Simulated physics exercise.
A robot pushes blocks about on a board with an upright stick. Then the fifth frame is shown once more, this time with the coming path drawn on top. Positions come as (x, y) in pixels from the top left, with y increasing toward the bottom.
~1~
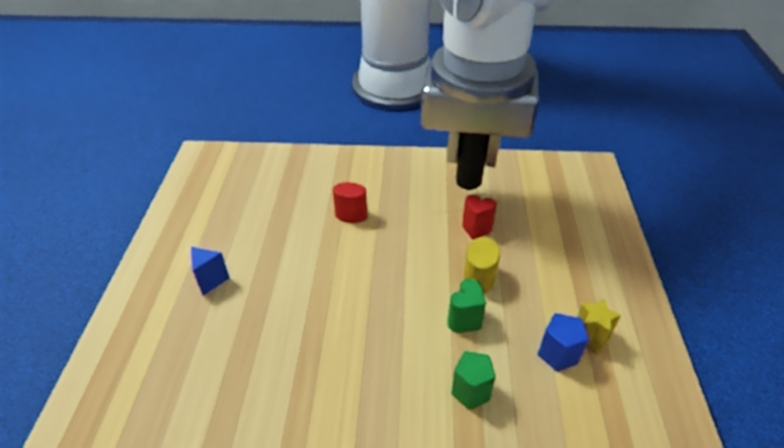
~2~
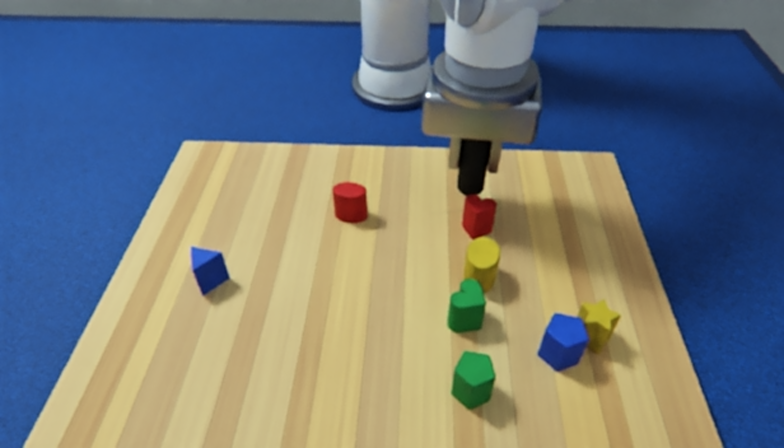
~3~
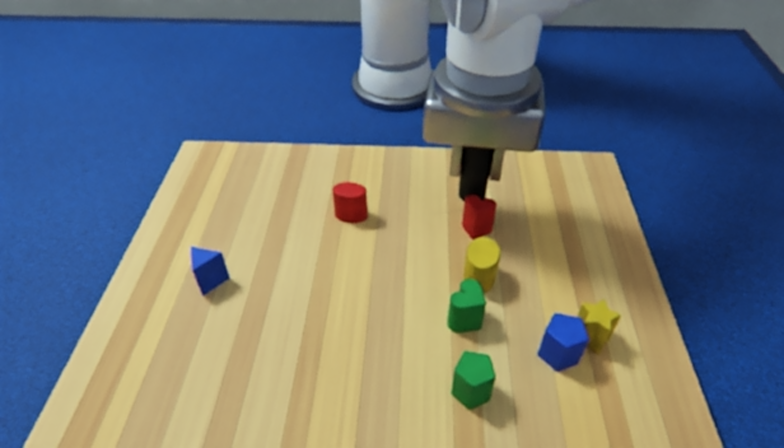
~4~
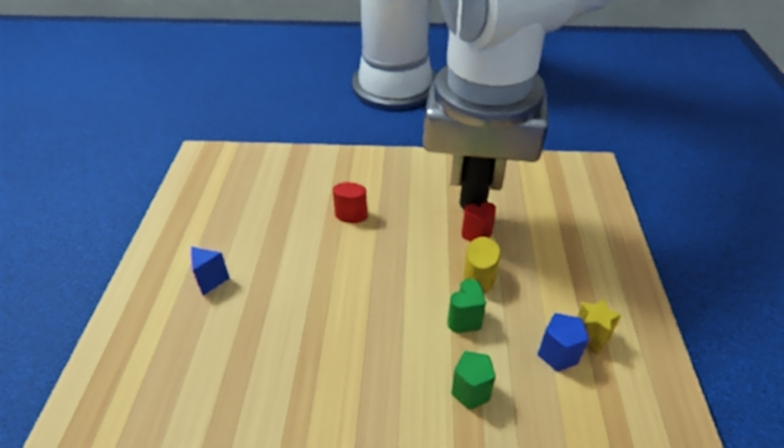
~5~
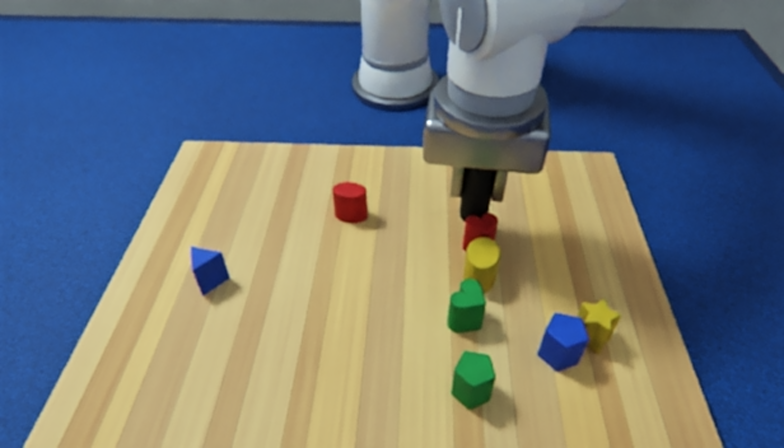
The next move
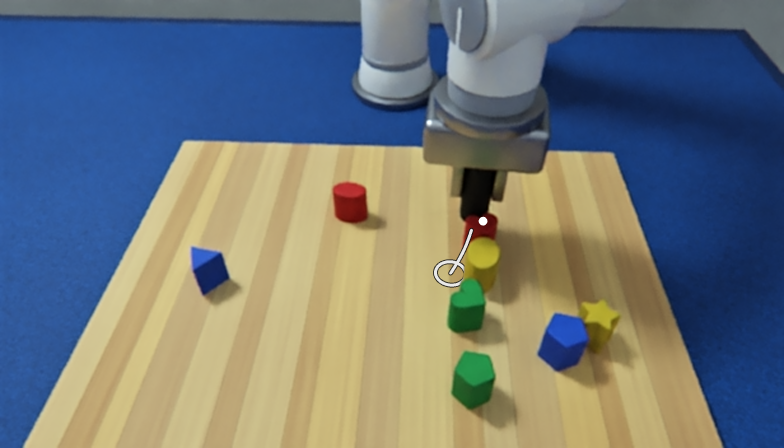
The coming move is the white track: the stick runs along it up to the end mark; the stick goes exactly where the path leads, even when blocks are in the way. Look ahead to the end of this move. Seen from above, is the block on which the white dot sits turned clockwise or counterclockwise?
The sense of turning is anti-clockwise.
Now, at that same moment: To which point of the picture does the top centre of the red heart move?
In the picture, it is at (491, 237).
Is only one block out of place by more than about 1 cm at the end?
I expect not.
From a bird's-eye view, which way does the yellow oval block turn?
Answer: With the clock.
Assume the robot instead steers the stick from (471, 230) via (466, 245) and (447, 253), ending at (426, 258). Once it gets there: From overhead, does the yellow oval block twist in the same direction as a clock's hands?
The answer is yes.
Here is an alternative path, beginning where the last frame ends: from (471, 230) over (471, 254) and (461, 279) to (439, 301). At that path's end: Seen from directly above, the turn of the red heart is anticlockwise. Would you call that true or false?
My answer: True.
Path on the board, from (471, 230) through (466, 244) and (460, 259) to (451, 273); the dot is on the red heart.
The first path, step by step. Halfway along, stick (465, 238); red heart (490, 236), turned 45° anticlockwise; yellow oval block (489, 260), turned 35° clockwise.
At the end, stick (452, 260); green heart in place; red heart (491, 237), turned 60° anticlockwise; yellow oval block (491, 262), turned 40° clockwise.
